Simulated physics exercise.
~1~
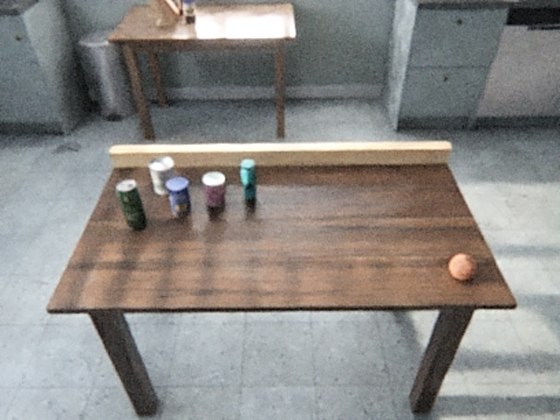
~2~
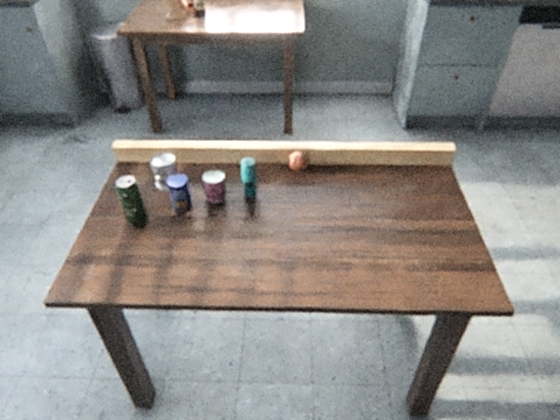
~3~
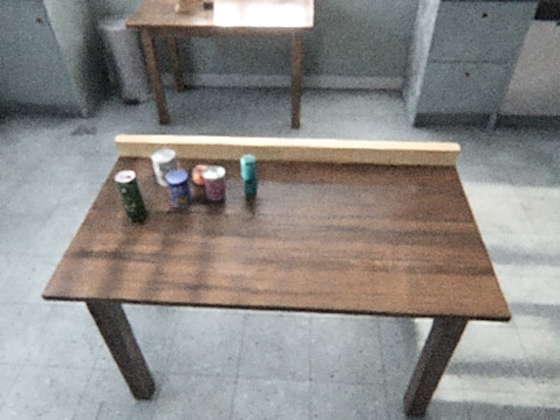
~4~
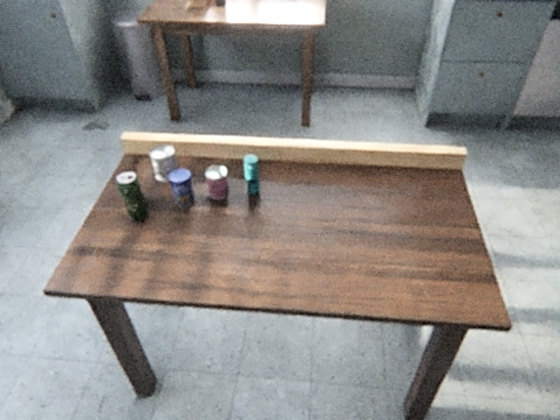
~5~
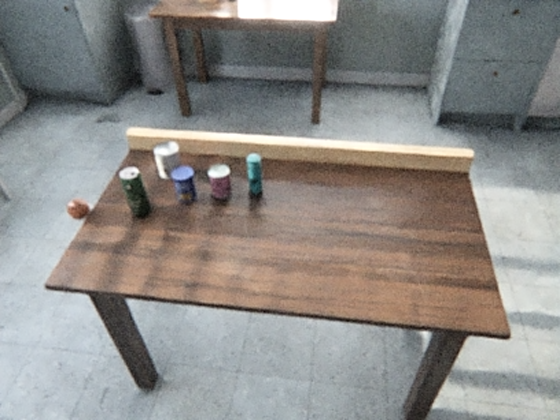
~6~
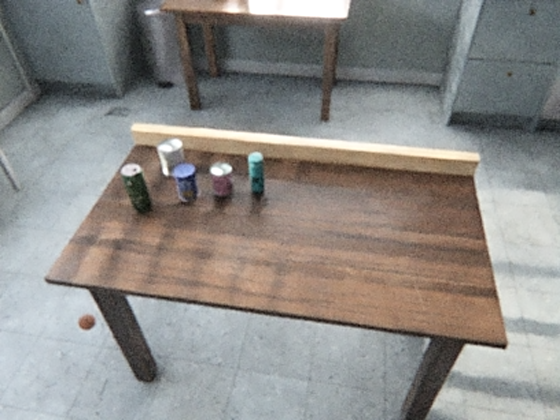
An orange ball rolled across a wooden table to the strip along the far edge, then came back leftward among a group of small cans and tins, passed out of sight behind them, and dropped off the left side while they all stayed standing.
